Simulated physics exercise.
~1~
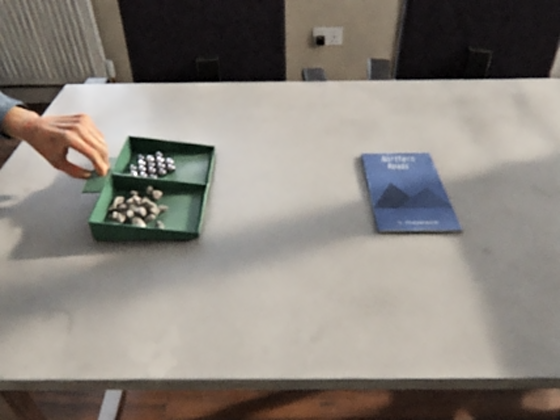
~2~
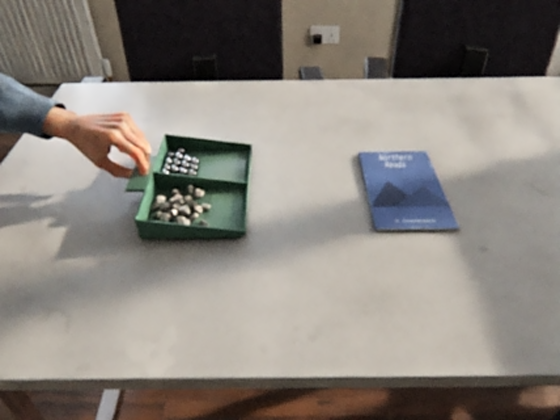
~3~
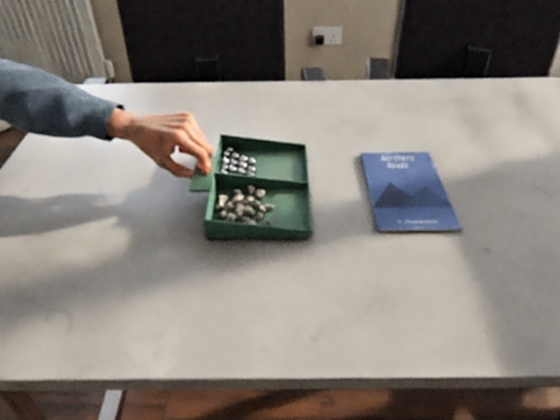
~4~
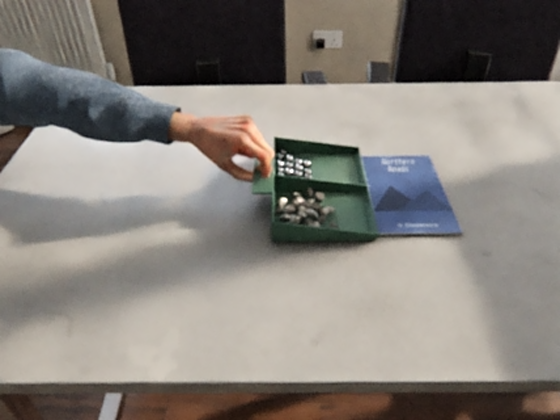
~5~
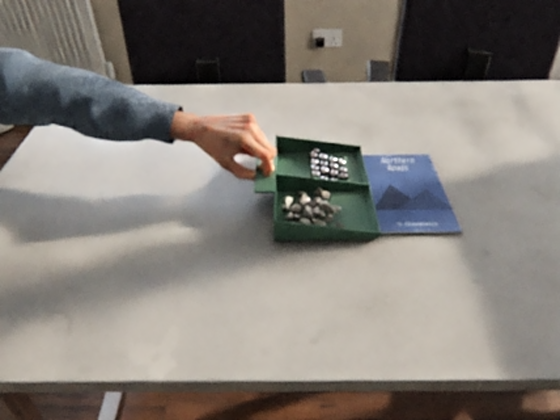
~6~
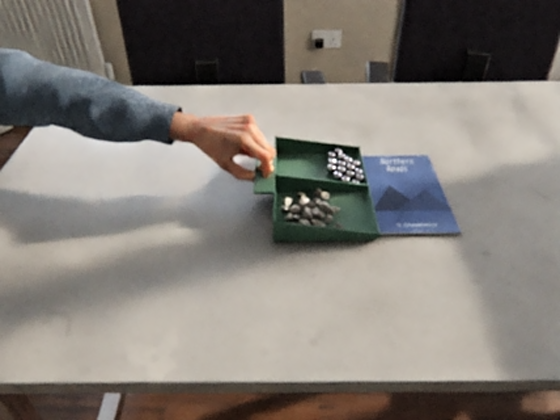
Green two-part tray sliding right under a hand, stopping against a blue book, the far pieces shifting rightward, everything staying inside.
